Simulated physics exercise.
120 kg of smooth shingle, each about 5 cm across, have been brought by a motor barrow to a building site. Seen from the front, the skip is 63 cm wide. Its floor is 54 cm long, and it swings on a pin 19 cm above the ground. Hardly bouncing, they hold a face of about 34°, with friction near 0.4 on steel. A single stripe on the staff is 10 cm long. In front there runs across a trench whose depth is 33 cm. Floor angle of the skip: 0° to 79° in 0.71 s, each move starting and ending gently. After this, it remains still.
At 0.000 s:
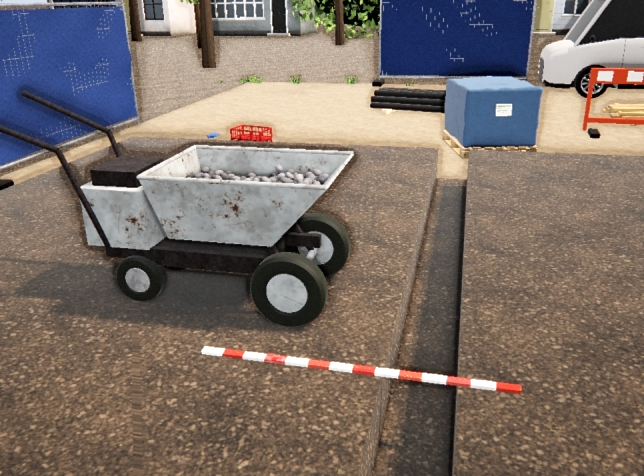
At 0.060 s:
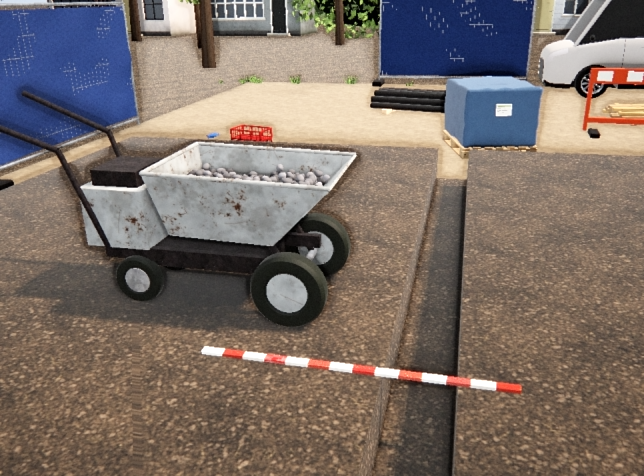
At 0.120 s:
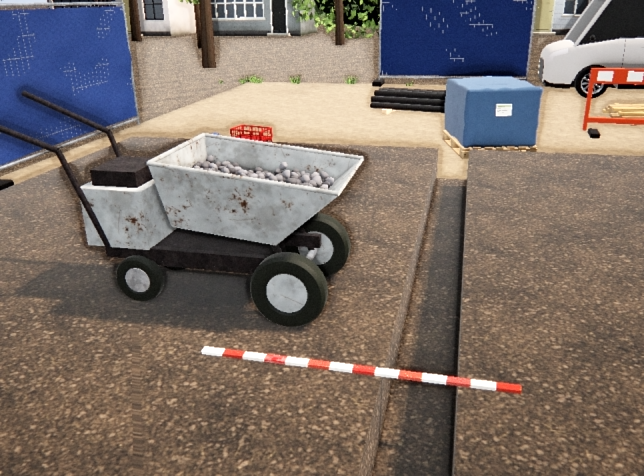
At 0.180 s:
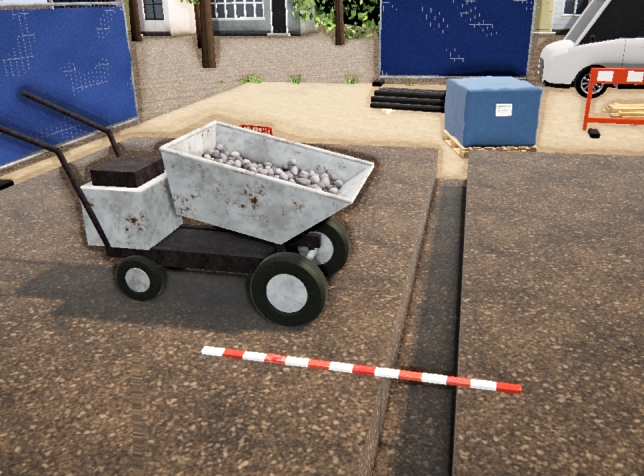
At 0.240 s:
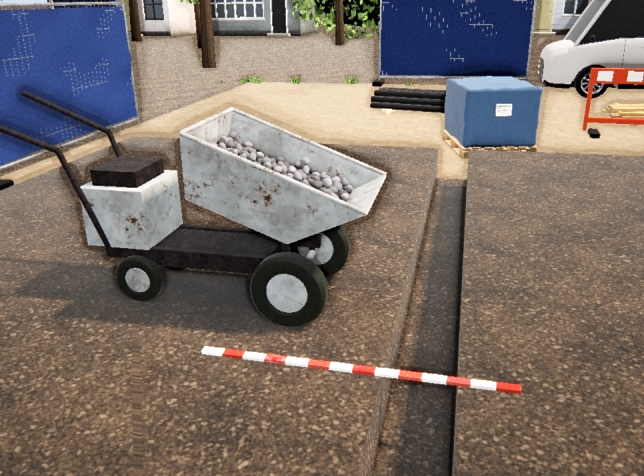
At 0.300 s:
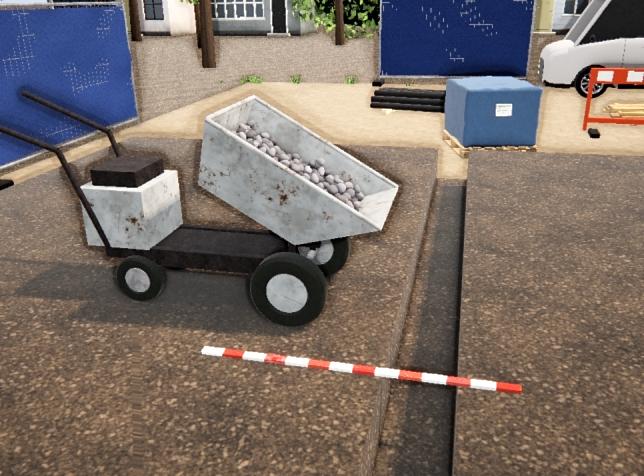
A grey skip full of stones on a motor barrow tilts steadily up towards the right.
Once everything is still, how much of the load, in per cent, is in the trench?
About 68 per cent.
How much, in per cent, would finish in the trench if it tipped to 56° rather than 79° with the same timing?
Around 55 per cent would finish in the trench.
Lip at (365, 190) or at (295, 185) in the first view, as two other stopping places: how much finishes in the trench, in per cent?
Roughly 15 percent for the first, and 95 percent for the second.
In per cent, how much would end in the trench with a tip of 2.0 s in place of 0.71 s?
Roughly 80 per cent.
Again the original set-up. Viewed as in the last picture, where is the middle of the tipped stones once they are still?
Resting centre: About (445, 350).
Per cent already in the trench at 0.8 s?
Some 35 per cent.
After 0.5 s the floor is at 66°; 100 % in the skip; the foremost stones are at (403, 266).
After 0.8 s the floor is at 79°; 56 % in the skip, 36 % in the trench, 8 % past the trench; the foremost stones are at (489, 314).
After 1.2 s the floor is at 79°; 1 % in the skip, 67 % in the trench, 32 % past the trench; the foremost stones are past the picture's edge.
After 3.1 s the floor is at 79°; 0 % in the skip, 68 % in the trench, 32 % past the trench; the foremost stones are past the picture's edge.
